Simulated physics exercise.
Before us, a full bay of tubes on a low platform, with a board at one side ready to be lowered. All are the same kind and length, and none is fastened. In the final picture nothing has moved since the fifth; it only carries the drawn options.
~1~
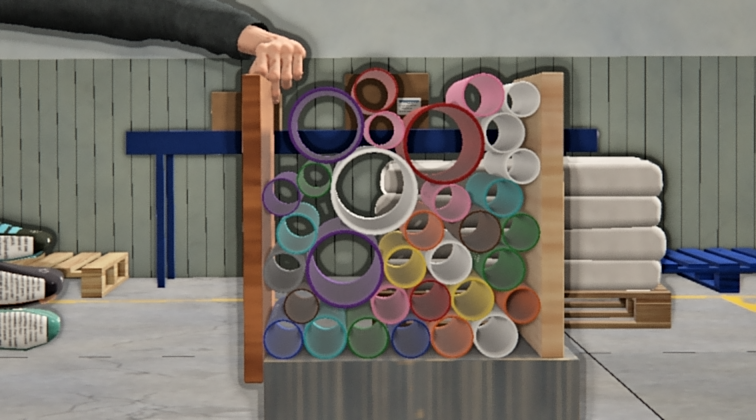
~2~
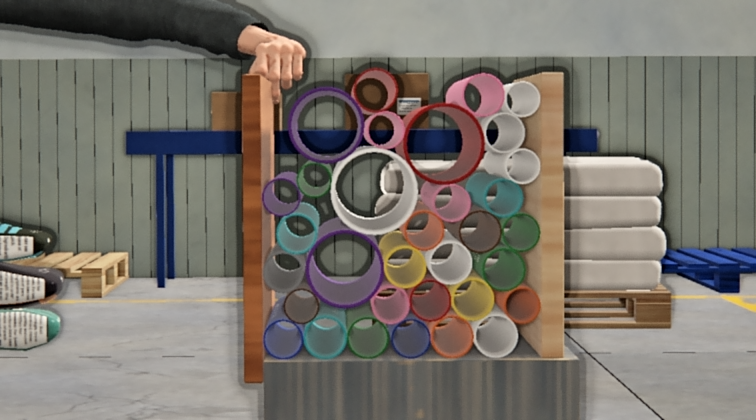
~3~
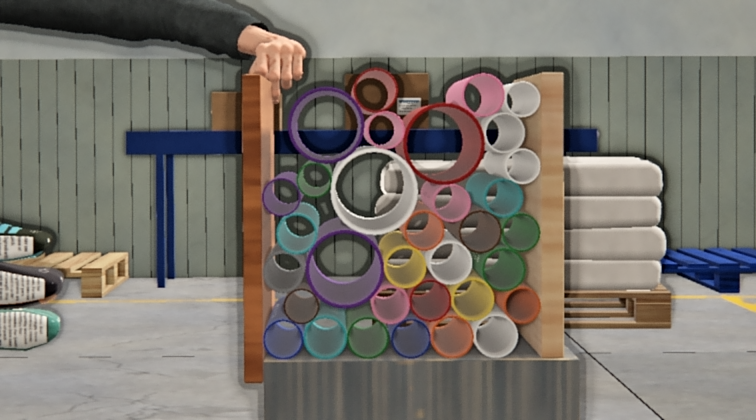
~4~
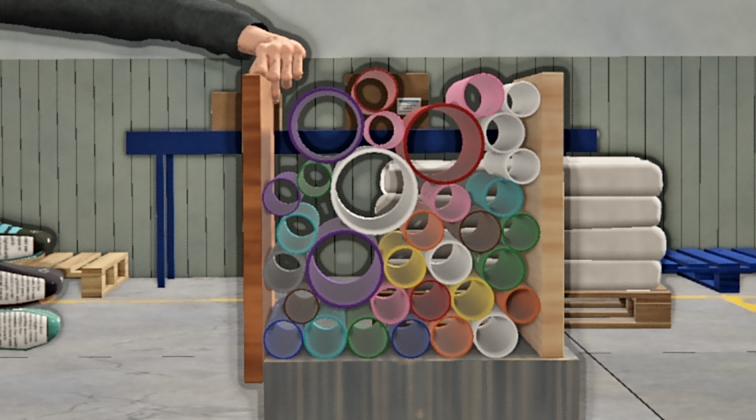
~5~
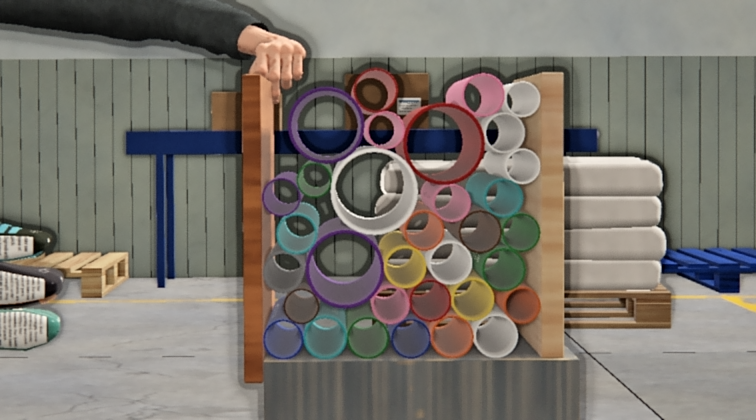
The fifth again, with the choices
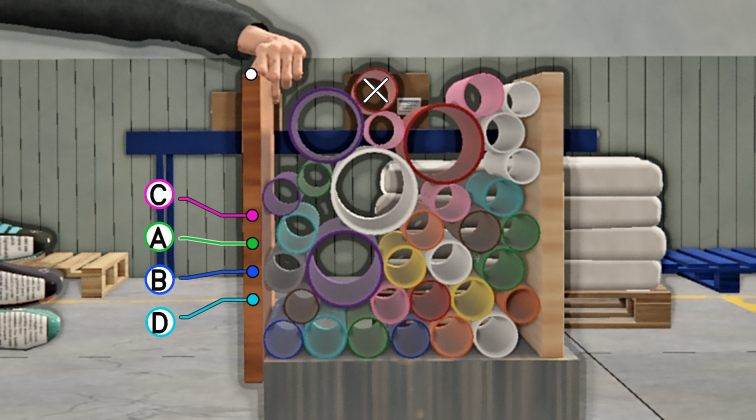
A hand at the end of a dark-sleeved arm rests on top of an upright reddish-brown board, seen from the front in a warehouse-like room. Purple, white, red, green, yellow and other coloured tubes are stacked on a low grey platform between it and a paler board on the right, with pallets and white sacks behind. Nothing visibly moves, and the view stays still.
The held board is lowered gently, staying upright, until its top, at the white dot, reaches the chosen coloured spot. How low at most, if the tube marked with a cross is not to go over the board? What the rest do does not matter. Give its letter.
Down to C.
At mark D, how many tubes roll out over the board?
At D the number is three.
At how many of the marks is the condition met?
One of the four.
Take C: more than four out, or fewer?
Fewer than four.
On the marked copy, A at (252, 244); B at (253, 272); C at (252, 216); D at (253, 300); the cross at (376, 90); the white dot at (251, 74).
With C. Early on, top of the board (262, 146).
Further on, top of the board (262, 215).
At the end, top of the board (262, 215), one out over the board, the crossed one still inside.
As for the rest, A lets the crossed one out; B lets the crossed one out; D lets the crossed one out.
